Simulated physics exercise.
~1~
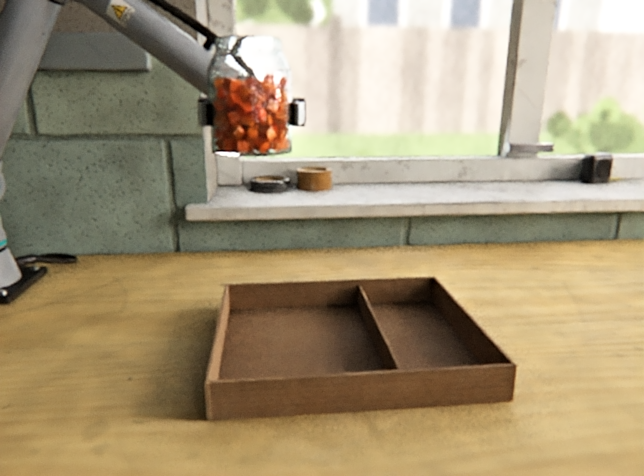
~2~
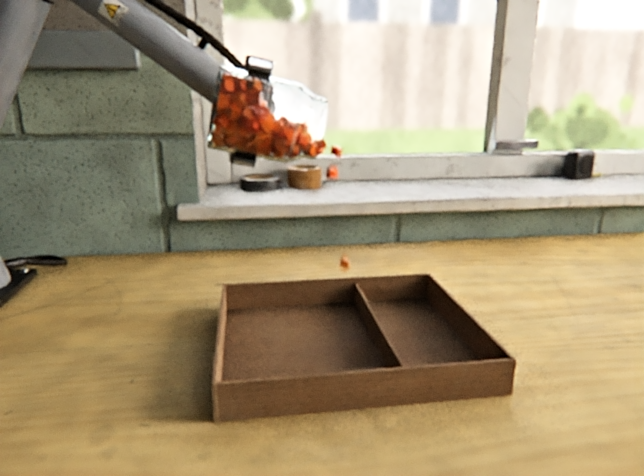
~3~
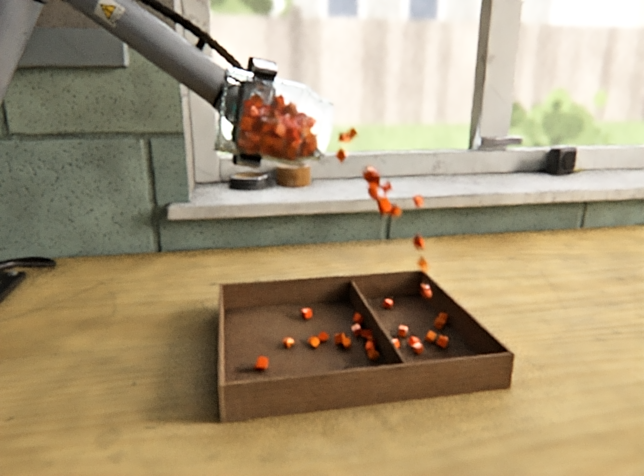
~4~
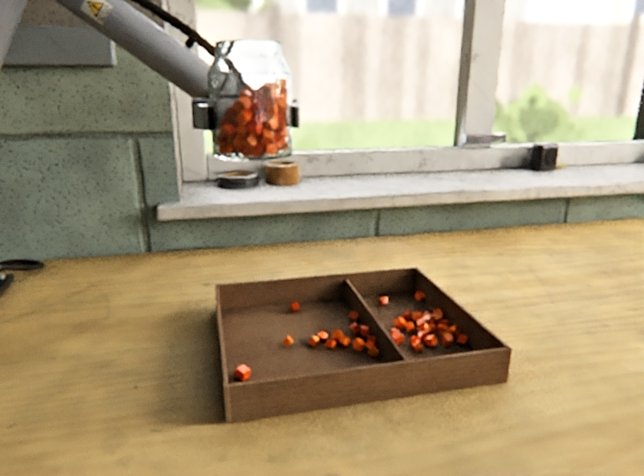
The video shows a robotic arm tipping a glass jar of orange-red cubes above a divided brown tray on a wooden table, scattering some into both compartments, then turning the jar upright again with many cubes still inside.
